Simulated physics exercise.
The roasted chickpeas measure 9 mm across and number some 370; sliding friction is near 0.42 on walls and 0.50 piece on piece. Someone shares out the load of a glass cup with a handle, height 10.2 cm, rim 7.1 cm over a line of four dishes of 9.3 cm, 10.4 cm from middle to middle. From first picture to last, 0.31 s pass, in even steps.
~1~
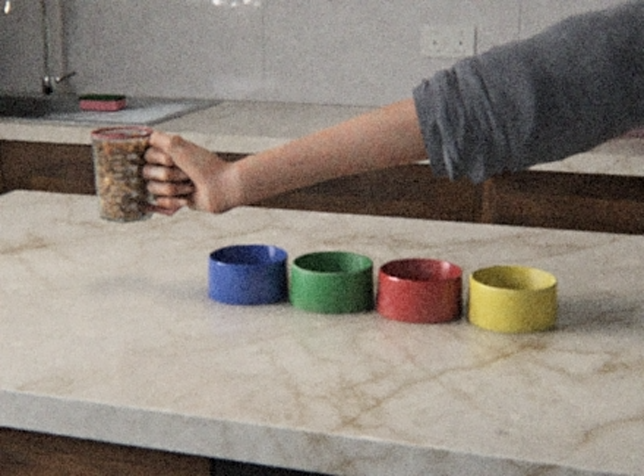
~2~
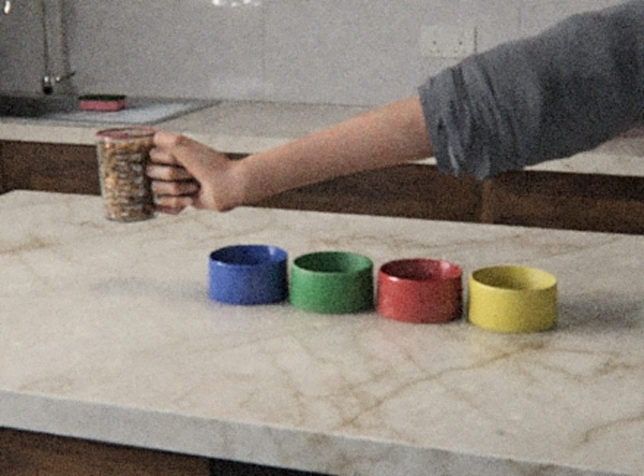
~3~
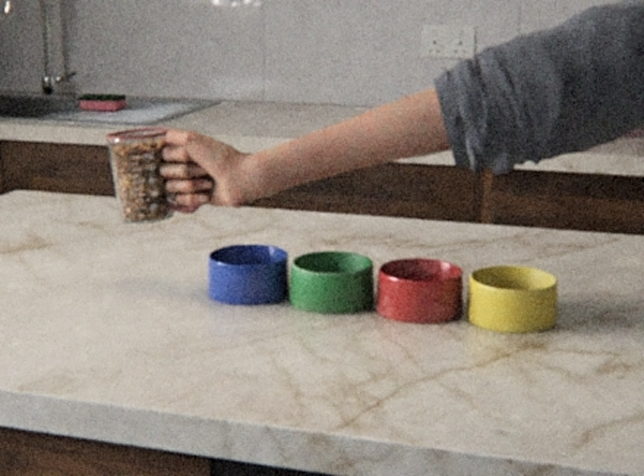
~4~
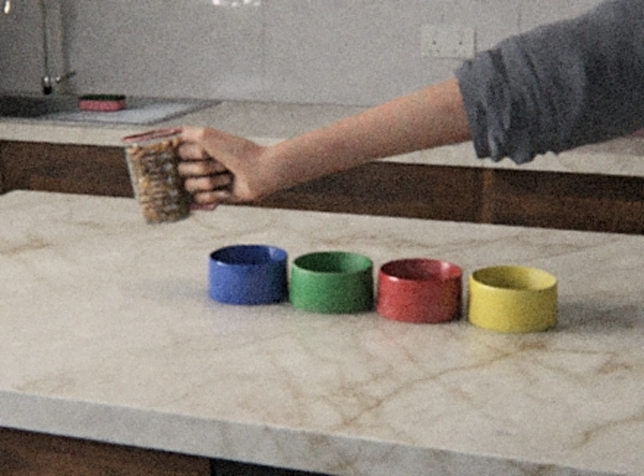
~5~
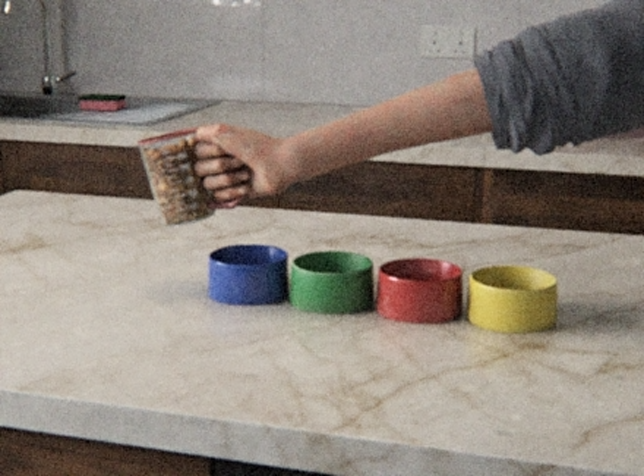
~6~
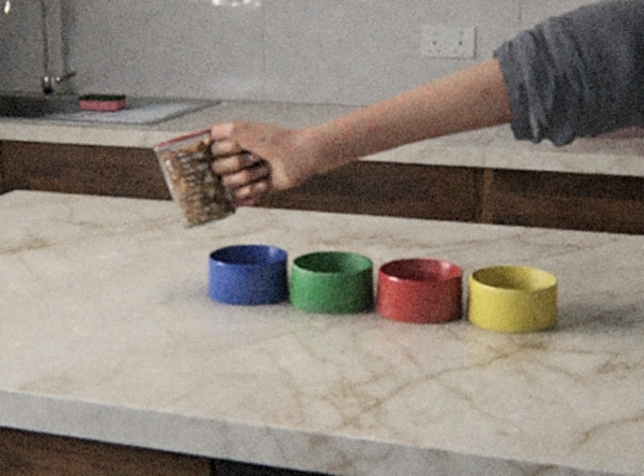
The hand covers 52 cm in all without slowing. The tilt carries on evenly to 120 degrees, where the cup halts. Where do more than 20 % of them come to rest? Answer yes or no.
Red no, blue no, green no, yellow yes, counter no.
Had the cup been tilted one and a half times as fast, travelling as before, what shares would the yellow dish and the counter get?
Then: Yellow 50, counter 10.
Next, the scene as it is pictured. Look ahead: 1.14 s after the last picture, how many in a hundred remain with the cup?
Roughly 90 per cent.
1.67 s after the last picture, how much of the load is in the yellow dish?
About 75 per cent by then.
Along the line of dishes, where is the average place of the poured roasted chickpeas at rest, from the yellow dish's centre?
About 1 cm to its left.
Then, 0.69 s after the last picture, tilt 66 degrees; cup holds 100 %.
Then, 1.14 s after the last picture, tilt 97 degrees; cup holds 90 %, red 5 %.
Then, 1.67 s after the last picture, tilt 120 degrees; cup holds 20 %, red 5 %, yellow 75 %.
In the end, red 5 %, blue 0 %, green 0 %, yellow 90 %, counter 5 %.
